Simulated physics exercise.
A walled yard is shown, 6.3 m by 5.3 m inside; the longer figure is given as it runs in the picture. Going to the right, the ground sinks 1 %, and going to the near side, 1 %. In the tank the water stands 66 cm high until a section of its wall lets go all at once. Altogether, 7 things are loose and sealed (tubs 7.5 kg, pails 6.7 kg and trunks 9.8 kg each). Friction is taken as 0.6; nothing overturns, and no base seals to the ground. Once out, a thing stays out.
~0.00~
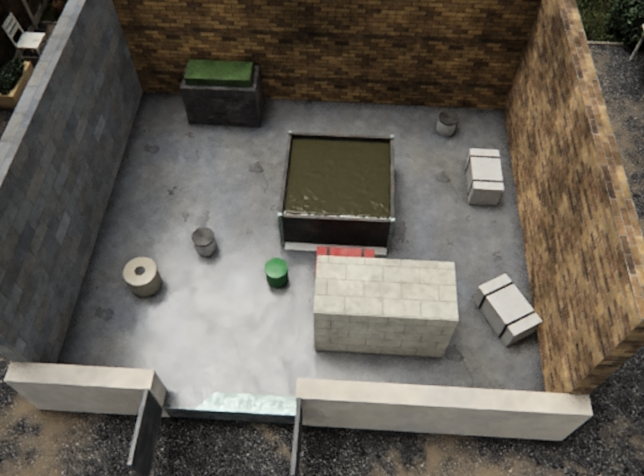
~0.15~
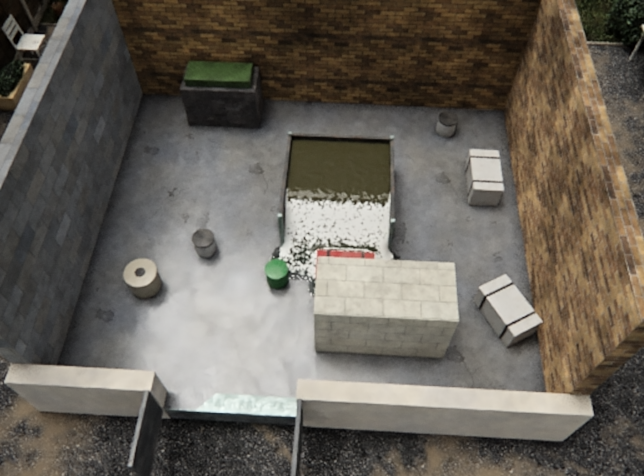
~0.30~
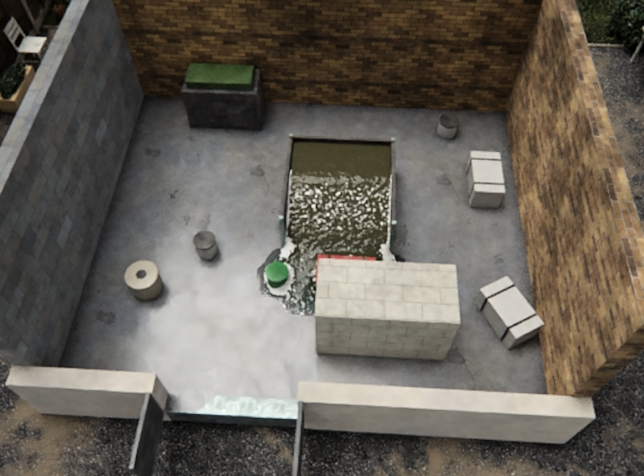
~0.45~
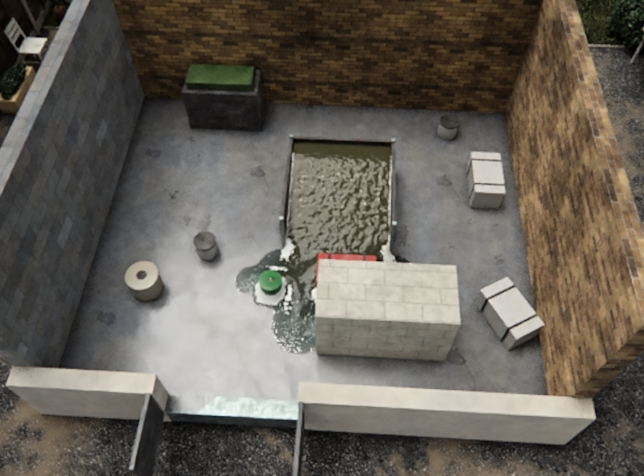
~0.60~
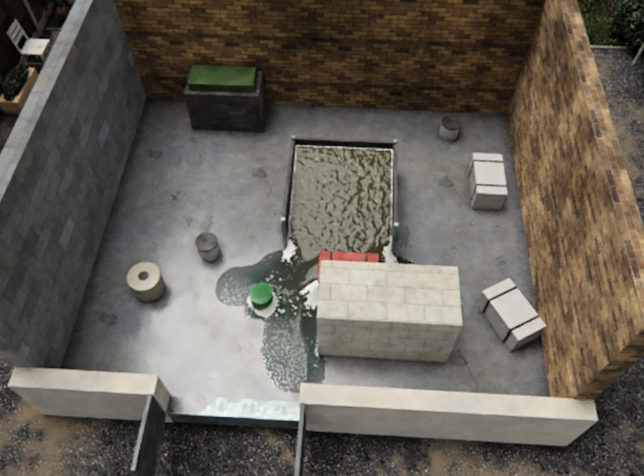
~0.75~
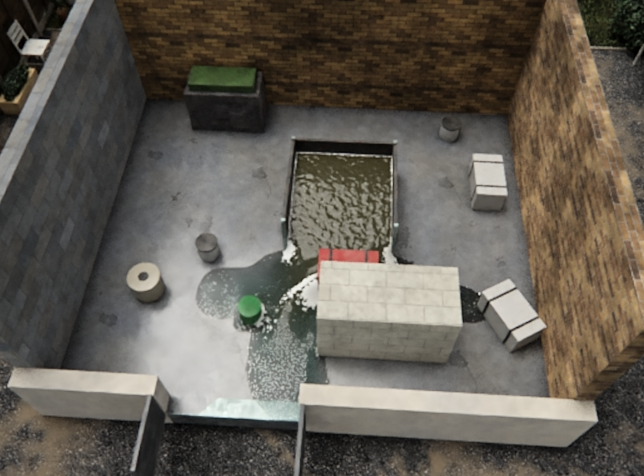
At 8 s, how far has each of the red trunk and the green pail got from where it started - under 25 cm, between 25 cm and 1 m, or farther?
I'd say the red trunk goes a long distance. I'd say the green pail goes a long distance.
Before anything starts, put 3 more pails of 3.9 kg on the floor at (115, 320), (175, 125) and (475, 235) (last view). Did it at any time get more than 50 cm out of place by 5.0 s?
Order as asked - farther, not as far, farther.
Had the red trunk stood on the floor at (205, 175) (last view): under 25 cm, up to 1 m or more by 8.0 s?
Outcome: It sits still.
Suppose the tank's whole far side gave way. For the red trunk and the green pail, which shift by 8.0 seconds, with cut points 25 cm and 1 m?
The red trunk would move somewhat and the green pail would remain almost still.
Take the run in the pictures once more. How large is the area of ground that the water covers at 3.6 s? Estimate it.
Flooded: Near 21 m2.
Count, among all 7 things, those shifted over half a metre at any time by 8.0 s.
Count: 5.
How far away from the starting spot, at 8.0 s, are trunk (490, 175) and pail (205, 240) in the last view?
Taken in order, the shifts are 120 cm and 0 cm.
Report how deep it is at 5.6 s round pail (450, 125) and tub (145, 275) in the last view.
Depths: Near 5 cm, then near 2 cm.
After 1.6 s the red trunk is near (341, 263), 0.2 m from its start, afloat; the green pail is near (158, 373), 2.1 m from its start, aground; 0 of 7 are out; 1 afloat.
After 3.6 s the red trunk is near (253, 342), 1.7 m from its start, aground; the green pail is near (87, 287), 2.6 m from its start, afloat; 0 of 7 are out; 2 afloat.
After 5.6 s the red trunk has gone out; the green pail is near (115, 232), 2.5 m from its start, aground; 1 of 7 are out; 2 afloat.
After 8.0 s the red trunk has gone out; the green pail is near (115, 232), 2.5 m from its start, aground; 1 of 7 are out; 1 afloat.
